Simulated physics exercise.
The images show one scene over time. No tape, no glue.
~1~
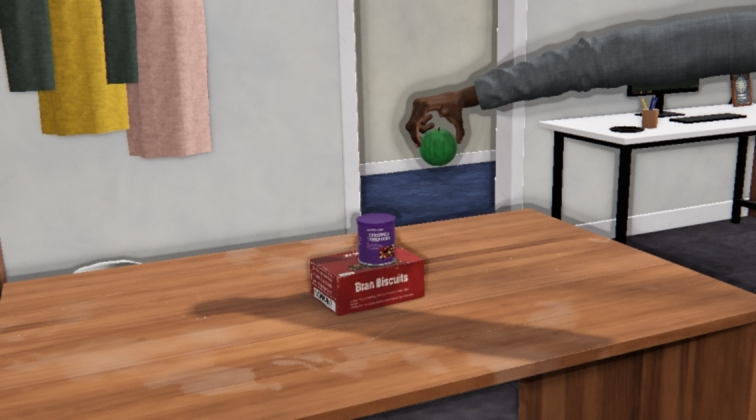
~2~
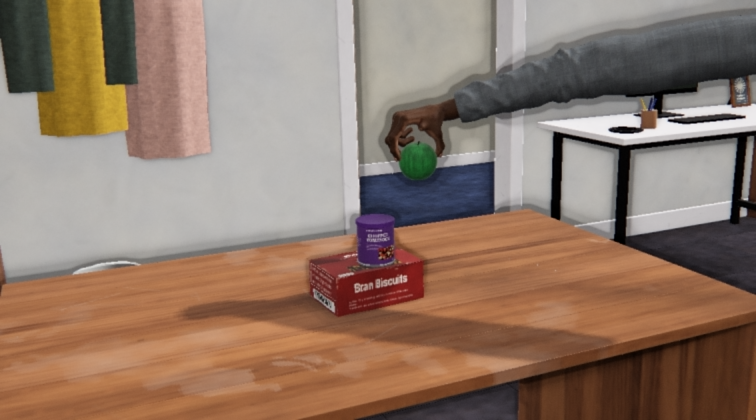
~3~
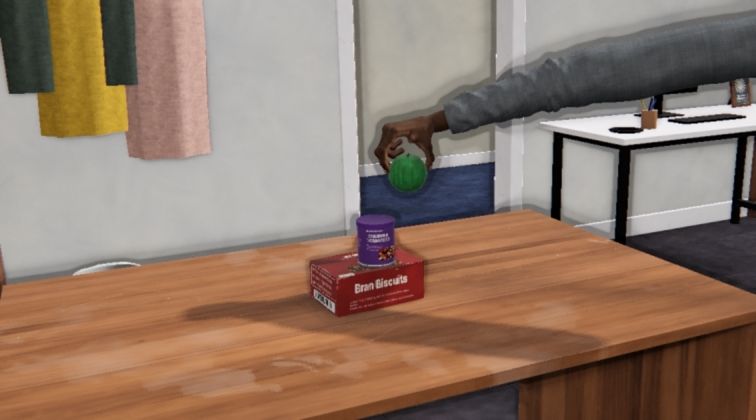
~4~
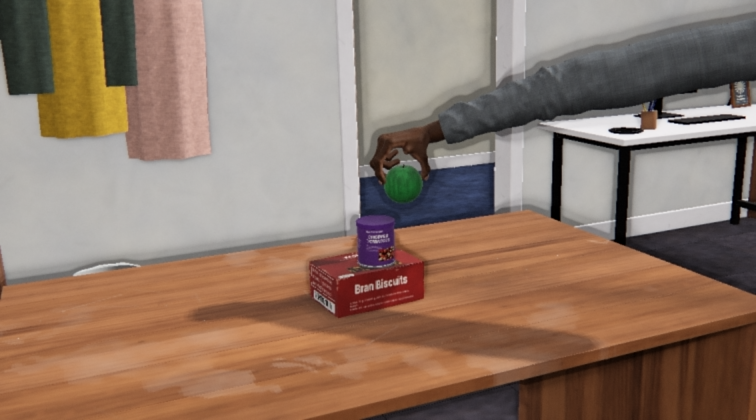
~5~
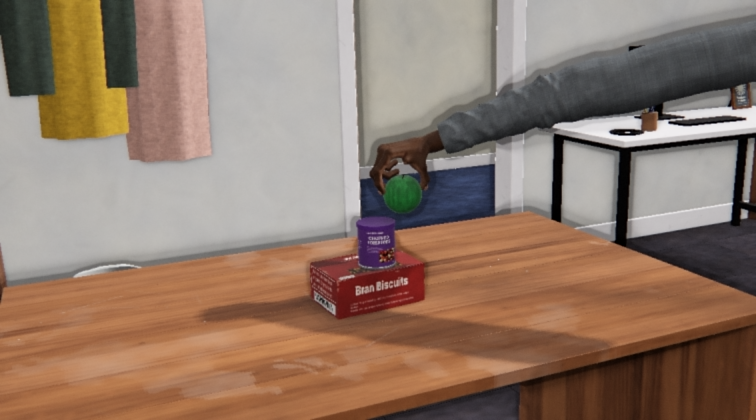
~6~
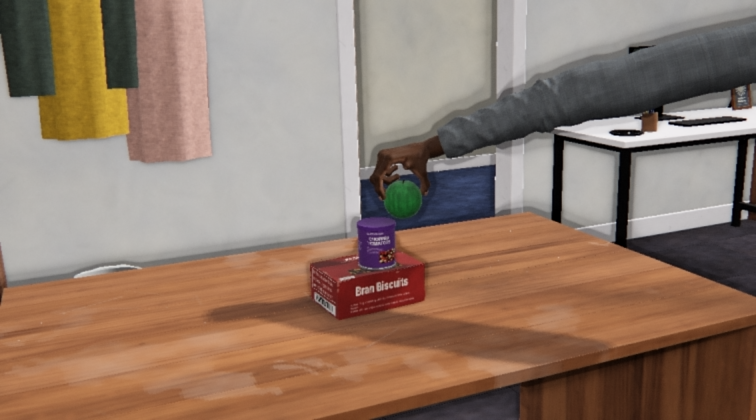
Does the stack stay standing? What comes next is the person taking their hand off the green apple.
Not safe.
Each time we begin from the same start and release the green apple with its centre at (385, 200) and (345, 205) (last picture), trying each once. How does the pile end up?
Well, on the first go it stays steady, and on the second it tumbles down.
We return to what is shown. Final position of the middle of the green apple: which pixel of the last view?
End position: Approximately (454, 267).
Then, 0.30 s on from there, green apple now fallen.
Then, 0.50 s on from there, things are still on the move.
In the end, fallen, green apple; the other 2 unmoved. At the end, from the last picture's camera, green apple near (454, 266). The pile comes apart.
